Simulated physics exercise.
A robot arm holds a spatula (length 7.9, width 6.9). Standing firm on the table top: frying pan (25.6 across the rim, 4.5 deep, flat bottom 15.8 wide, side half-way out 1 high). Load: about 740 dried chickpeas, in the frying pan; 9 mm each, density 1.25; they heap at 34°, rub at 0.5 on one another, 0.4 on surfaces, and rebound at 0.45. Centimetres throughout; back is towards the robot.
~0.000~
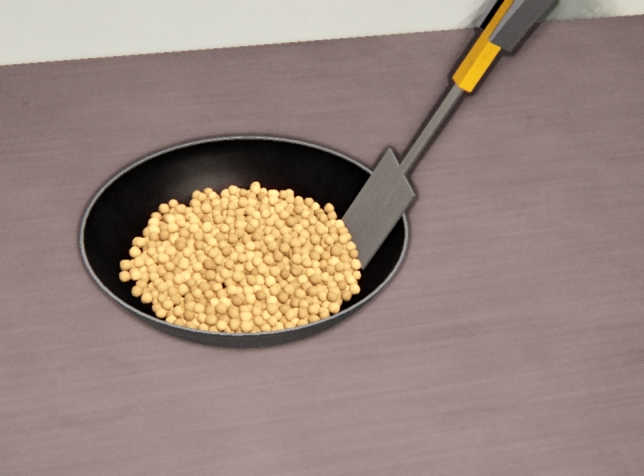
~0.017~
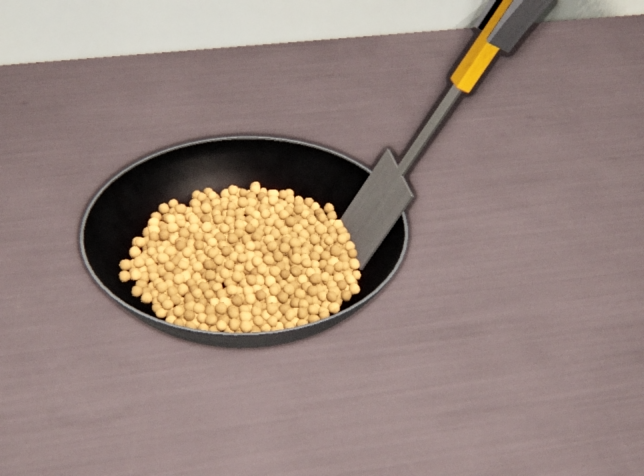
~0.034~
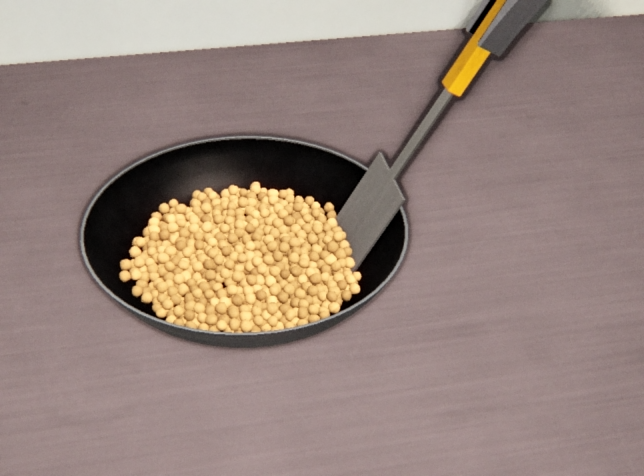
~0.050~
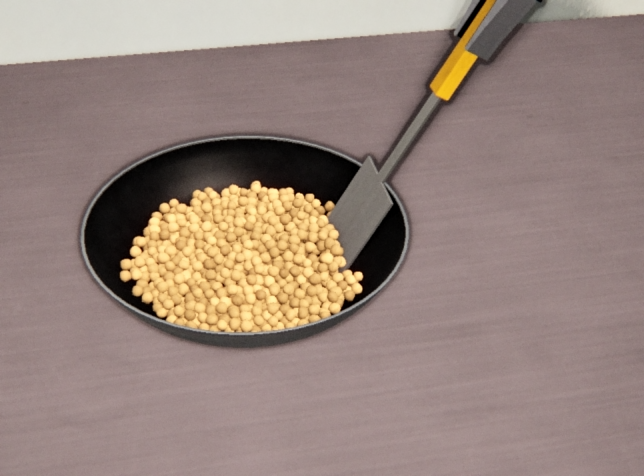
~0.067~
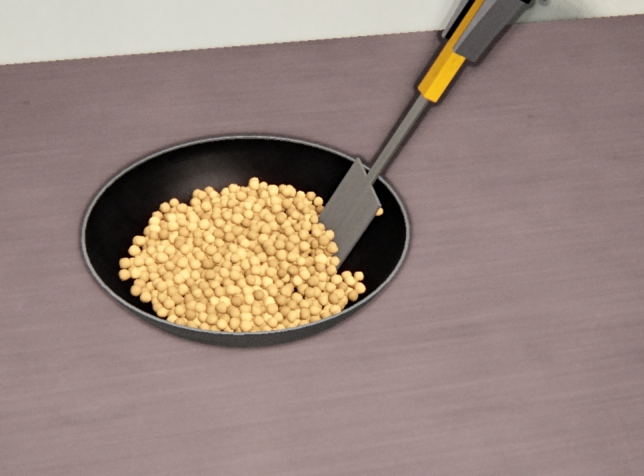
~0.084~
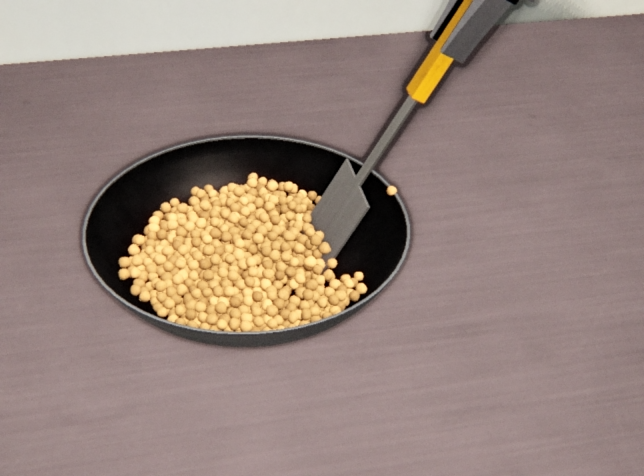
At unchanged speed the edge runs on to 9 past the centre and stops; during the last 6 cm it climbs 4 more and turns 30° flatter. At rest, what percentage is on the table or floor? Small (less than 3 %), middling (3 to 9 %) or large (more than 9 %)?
A middling share, 3 to 9 %, ends on the table or floor.
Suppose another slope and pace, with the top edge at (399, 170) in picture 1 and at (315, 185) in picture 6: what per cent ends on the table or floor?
About 15 per cent.
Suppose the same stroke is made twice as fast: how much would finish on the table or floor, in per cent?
In that case some 15 per cent.
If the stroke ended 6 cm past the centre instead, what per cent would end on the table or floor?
Then about 0 per cent.
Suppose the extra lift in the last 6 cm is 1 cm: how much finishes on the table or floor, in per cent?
About 5 per cent.
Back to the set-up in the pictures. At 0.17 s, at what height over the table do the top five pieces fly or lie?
Some 6 cm.
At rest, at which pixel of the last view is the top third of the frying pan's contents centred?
Near (147, 255).
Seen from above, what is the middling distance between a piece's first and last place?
About 3 cm.
After 0.17 s, sloping 61°, highest piece 12 above the table; 737 in the frying pan, 1 on the blade or in flight.
After 0.26 s, sloping 50°, highest piece 11 above the table; 737 in the frying pan, 1 on the blade or in flight.
After 0.50 s, sloping 31°, highest piece 5 above the table; 694 in the frying pan, 41 on the table or floor, 3 on the blade or in flight.
After 1.55 s, sloping 31°, highest piece 5 above the table; 694 in the frying pan, 44 on the table or floor.
In the end, 694 in the frying pan, 44 on the table or floor. That is 6 % on the table or floor.
